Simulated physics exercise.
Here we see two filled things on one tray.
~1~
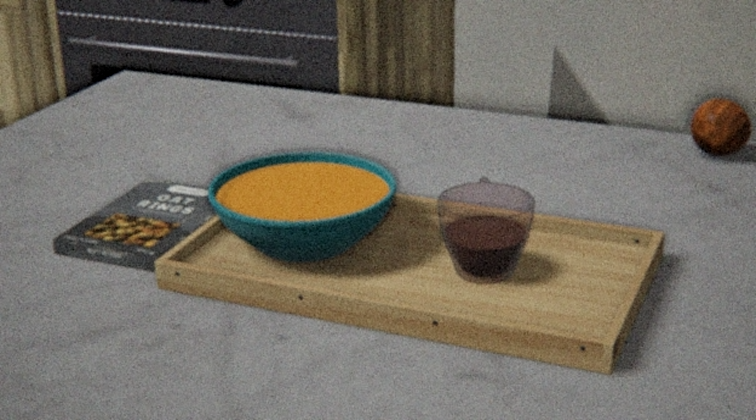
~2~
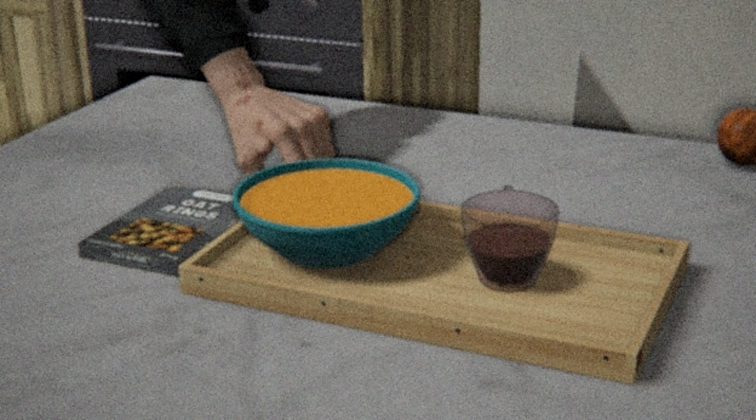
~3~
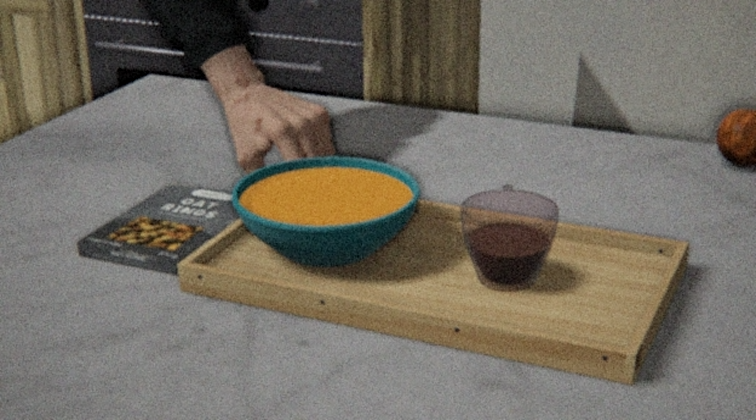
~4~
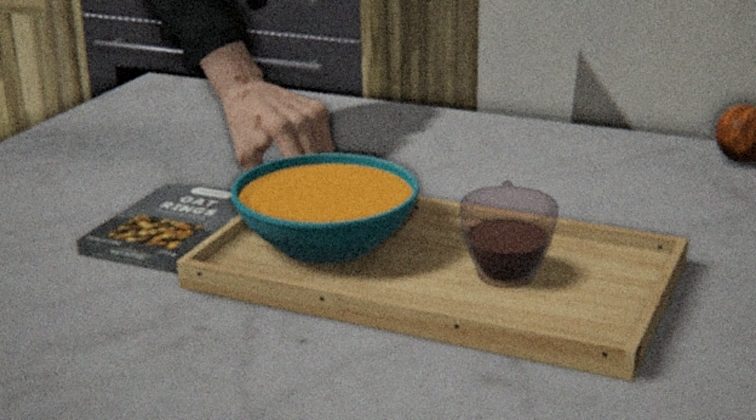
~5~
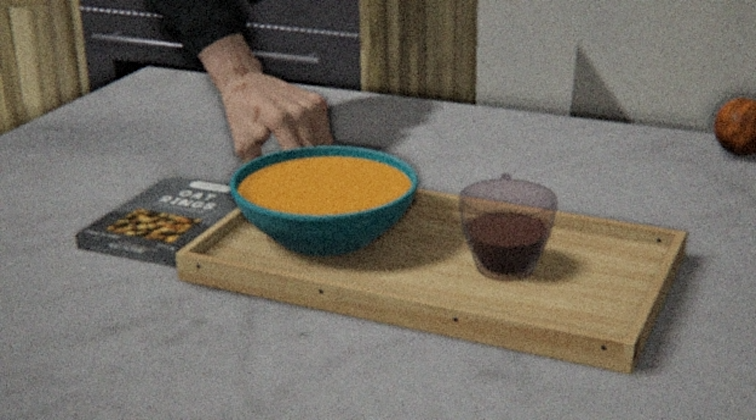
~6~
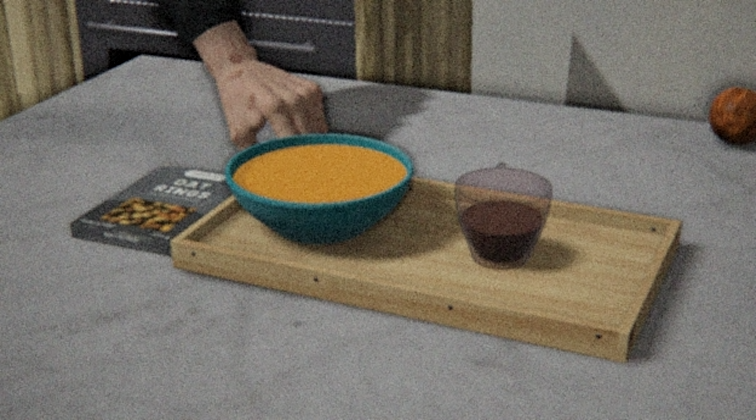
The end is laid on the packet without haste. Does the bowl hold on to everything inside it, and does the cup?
Bowl: All stays in; cup: All stays in.
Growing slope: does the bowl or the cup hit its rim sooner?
I'd say the left one.
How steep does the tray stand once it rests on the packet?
About 3°.
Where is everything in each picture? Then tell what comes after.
In the first frame, the tray lies flat; bowl (304, 211) about three quarters full; cup (485, 233) about half full; packet (105, 257).
The second frame shows a hand takes the end of the tray; bowl about three quarters full, surface at (327, 201); cup about half full, surface at (509, 241).
The third frame shows the tray slopes by about 0°; bowl (327, 215) about three quarters full; cup (508, 241) about half full.
In the fourth frame, the end is rising; bowl about three quarters full, surface at (325, 195); cup about half full, surface at (508, 237); packet (128, 258).
In the fifth frame, the end has come up a little; bowl (325, 205) about three quarters full; cup (506, 230) about half full.
The sixth frame shows slope near 1°; bowl about three quarters full, surface at (320, 176); cup about half full, surface at (502, 219); packet (121, 241).
A moment on, the tray slopes by about 2°; bowl, all is still inside; cup, all is still inside.
Further on, the tray slopes by about 4°; bowl, all is still inside; cup, all is still inside.
When it is over, the tray slopes by about 3°, resting on the packet; bowl, all is still inside; cup, all is still inside.
